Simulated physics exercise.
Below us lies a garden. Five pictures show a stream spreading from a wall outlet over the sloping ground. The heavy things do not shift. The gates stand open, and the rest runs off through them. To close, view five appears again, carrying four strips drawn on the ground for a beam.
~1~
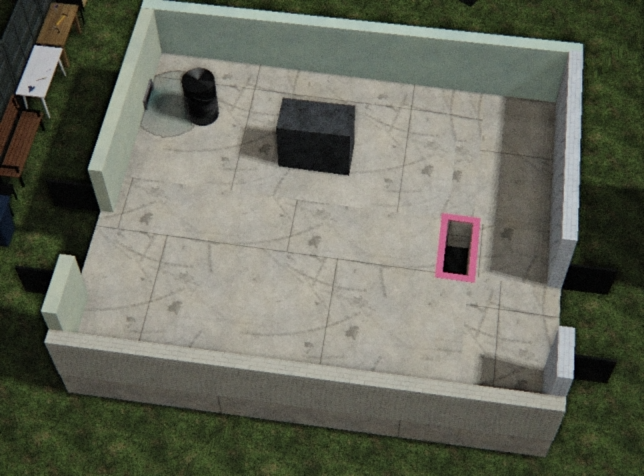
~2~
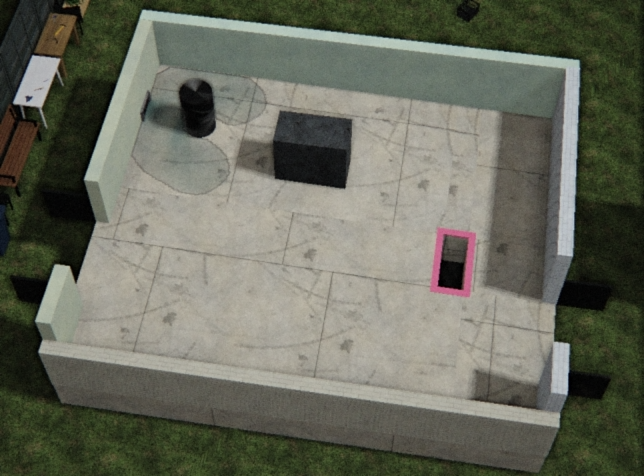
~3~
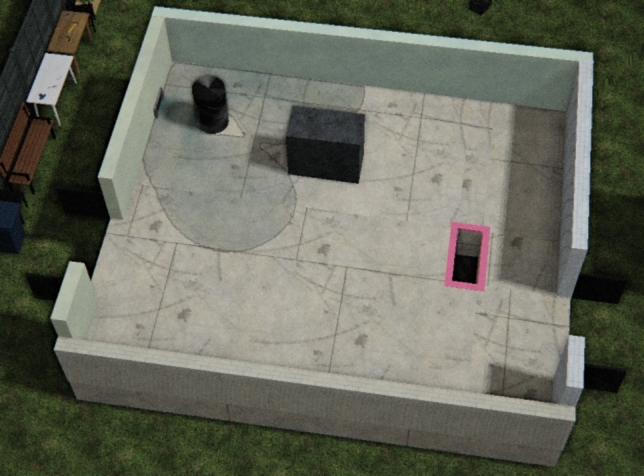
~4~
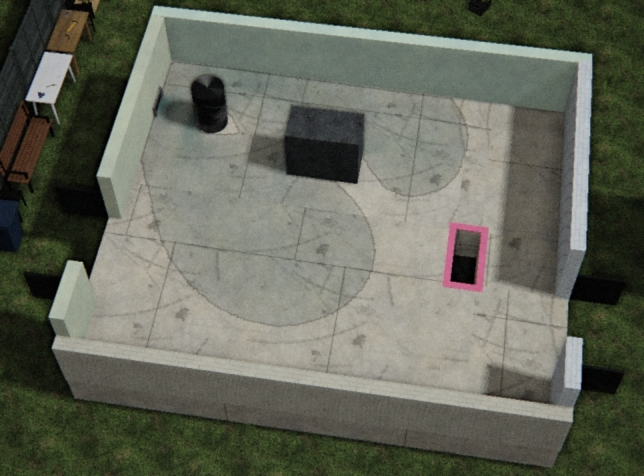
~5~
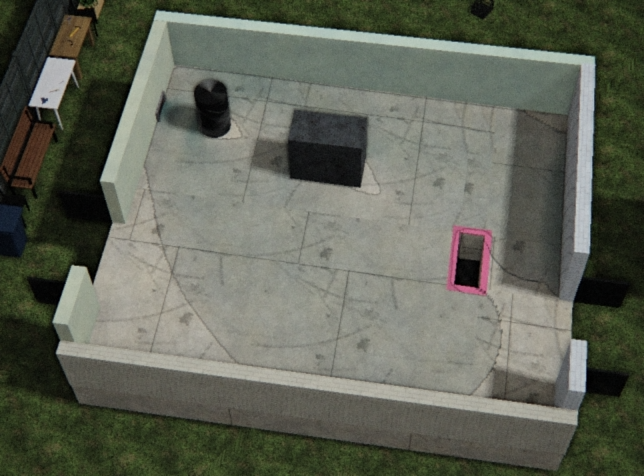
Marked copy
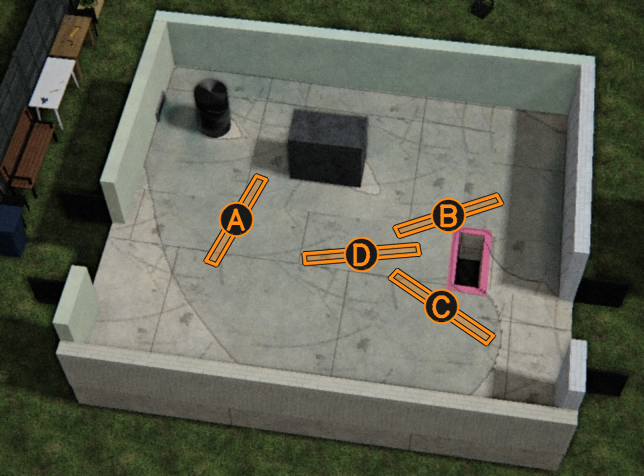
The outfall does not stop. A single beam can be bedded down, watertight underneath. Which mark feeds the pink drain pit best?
Choose D.
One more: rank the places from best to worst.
D, C, A, B.
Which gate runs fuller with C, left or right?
The right one.
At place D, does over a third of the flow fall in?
No.
On the marked copy, A from (211, 262) to (261, 177); B from (397, 231) to (499, 199); C from (393, 274) to (489, 339); D from (304, 258) to (418, 249).
For place A, about 10 % of the stream runs into the pink drain pit, about 90 % out by the gates.
For place B, about 6 % of the stream runs into the pink drain pit, about 94 % out by the gates.
For place C, about 15 % of the stream runs into the pink drain pit, about 84 % out by the gates.
For place D, about 20 % of the stream runs into the pink drain pit, about 80 % out by the gates.
